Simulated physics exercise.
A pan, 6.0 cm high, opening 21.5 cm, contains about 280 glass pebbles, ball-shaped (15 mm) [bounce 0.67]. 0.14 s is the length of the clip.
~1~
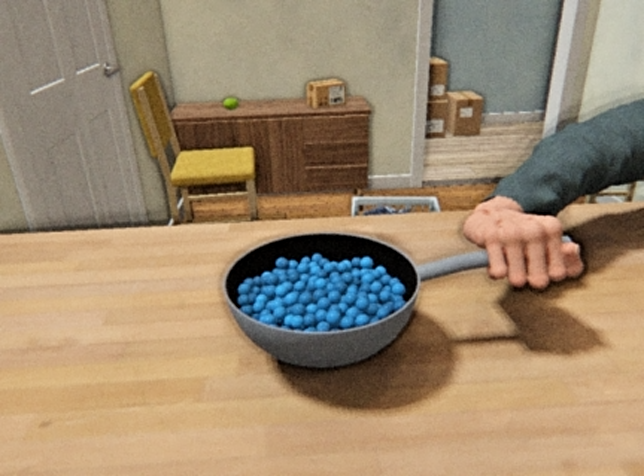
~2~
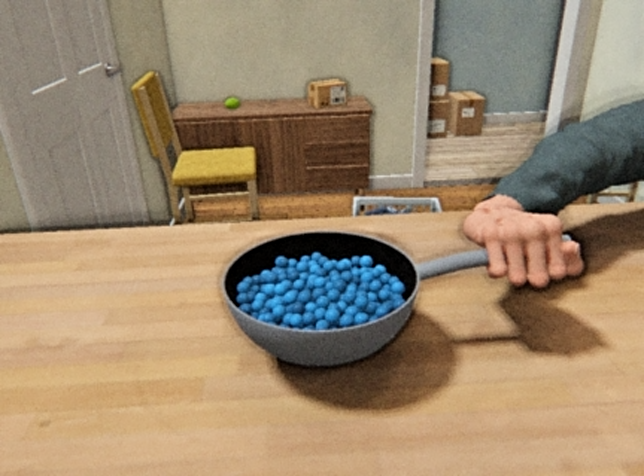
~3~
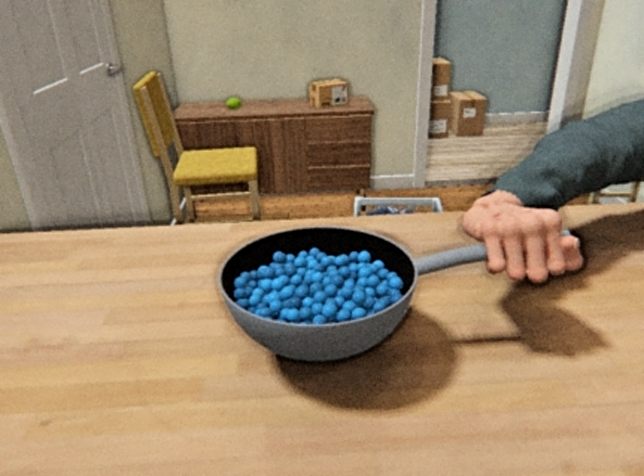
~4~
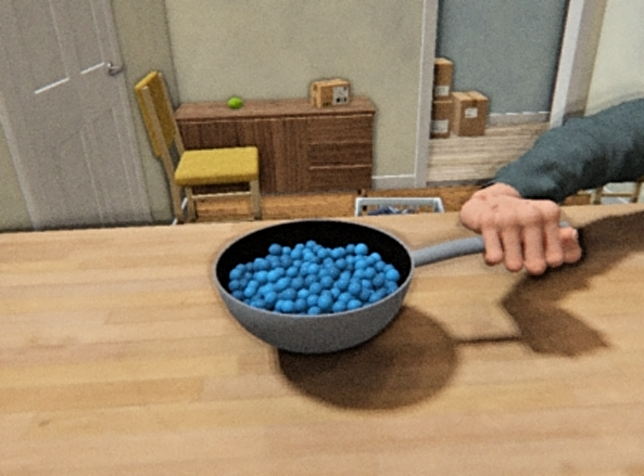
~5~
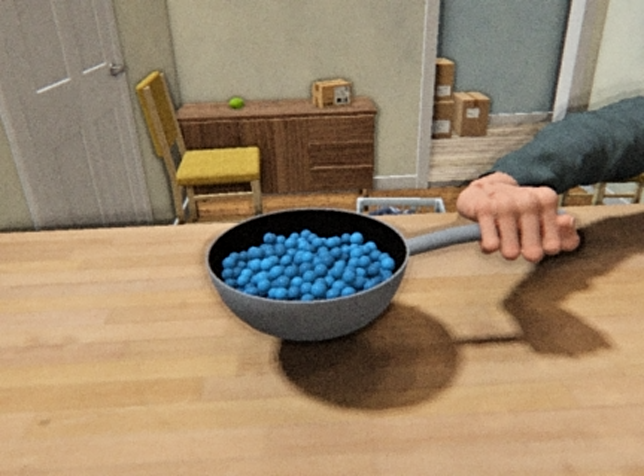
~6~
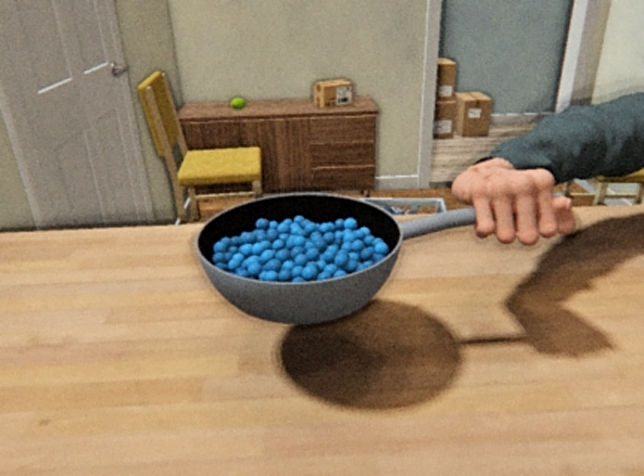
At first, a hand grips the handle of a grey pan filled with small blue balls, held low over a wooden tabletop. The pan barely moves, then the hand raises it steadily and shifts it slightly left, keeping it level, while the balls stay heaped inside and its shadow separates below.
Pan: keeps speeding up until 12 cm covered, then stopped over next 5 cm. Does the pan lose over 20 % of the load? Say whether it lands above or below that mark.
The share lands below the mark.
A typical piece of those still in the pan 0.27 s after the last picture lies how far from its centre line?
The distance comes out around 6.5 cm.
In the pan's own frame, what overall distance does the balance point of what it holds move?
The centre of the load shifts around 1.5 cm.
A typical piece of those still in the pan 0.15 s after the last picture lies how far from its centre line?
The answer is about 6.0 cm.
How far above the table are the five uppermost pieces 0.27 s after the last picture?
Around 28 cm above the table.
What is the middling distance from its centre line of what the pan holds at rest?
Around 6.5 cm.
Then, 0.15 s after the last picture, pan 100 %; middle of the pieces not yet landed near (233, 155).
Then, 0.27 s after the last picture, pan 100 %; middle of the pieces not yet landed near (215, 167).
Then, 0.39 s after the last picture, pan 100 %; middle of the pieces not yet landed near (227, 175).
Then, 0.50 s after the last picture, pan 100 %; middle of the pieces not yet landed near (236, 178).
In the end, pan 100 %.
